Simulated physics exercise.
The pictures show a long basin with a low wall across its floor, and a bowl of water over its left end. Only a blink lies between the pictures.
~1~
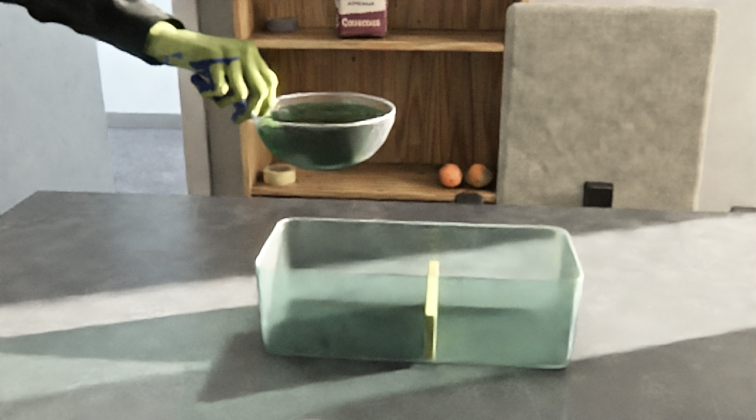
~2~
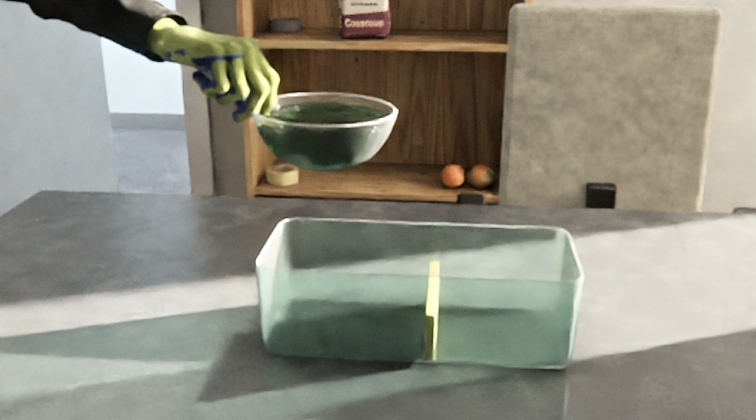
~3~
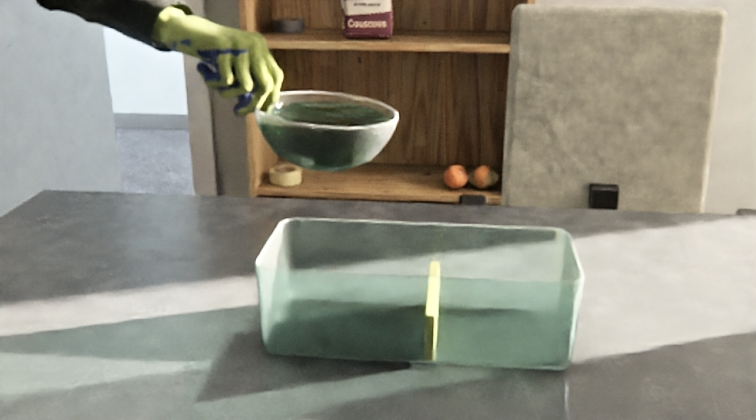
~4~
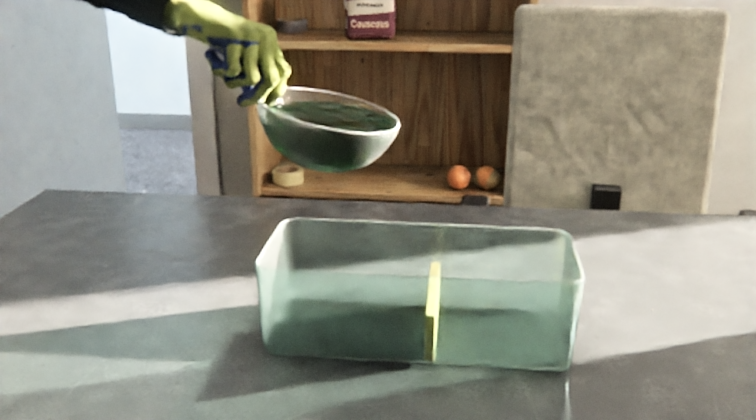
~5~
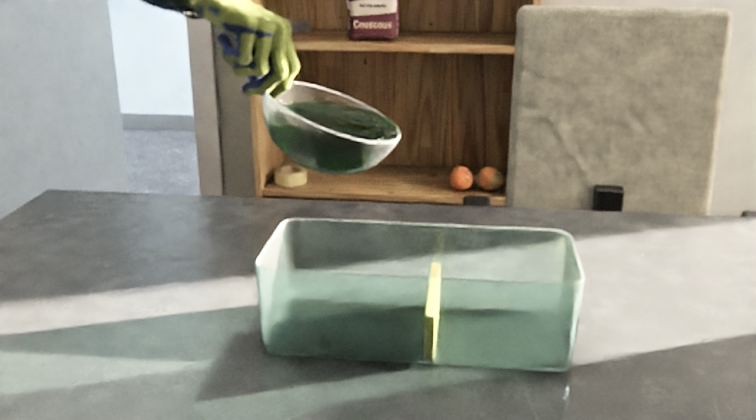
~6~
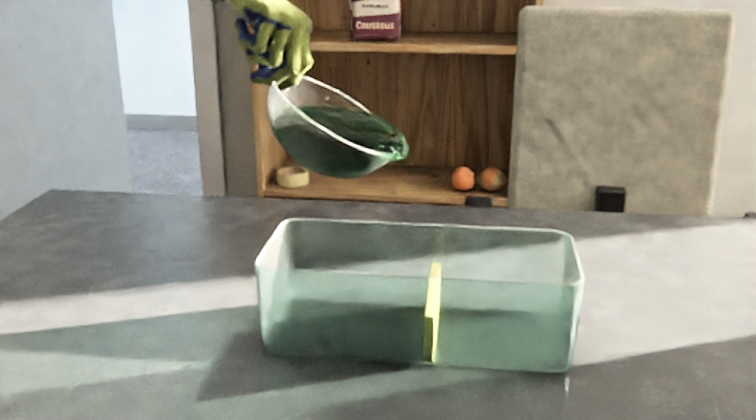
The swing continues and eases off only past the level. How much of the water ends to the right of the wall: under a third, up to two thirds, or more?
In the end from a third to two thirds is right of the wall.
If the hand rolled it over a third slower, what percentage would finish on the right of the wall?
Some 65 per cent.
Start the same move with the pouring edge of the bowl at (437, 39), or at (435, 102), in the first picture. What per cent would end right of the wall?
Roughly 85 per cent, and 85 per cent.
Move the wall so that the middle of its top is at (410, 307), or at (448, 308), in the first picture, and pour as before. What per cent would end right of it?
The first gives 70 %, the second 35 %.
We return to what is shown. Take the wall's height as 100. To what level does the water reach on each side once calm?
Left: 20 %. Right: 30 %.
A moment on, the bowl is tipped on its side and 8 per cent is still to pour, 15 is left of the wall and 42 right of it.
Next, the bowl is tipped on its side and 0 per cent is still to pour, 44 is left of the wall and 51 right of it.
Then the bowl is tipped on its side and 0 per cent is still to pour, 46 is left of the wall and 51 right of it.
Later the bowl is tipped on its side and 0 per cent is still to pour, 46 is left of the wall and 52 right of it.
In the end 46 per cent lies left of the wall, 52 right of it and 2 outside.
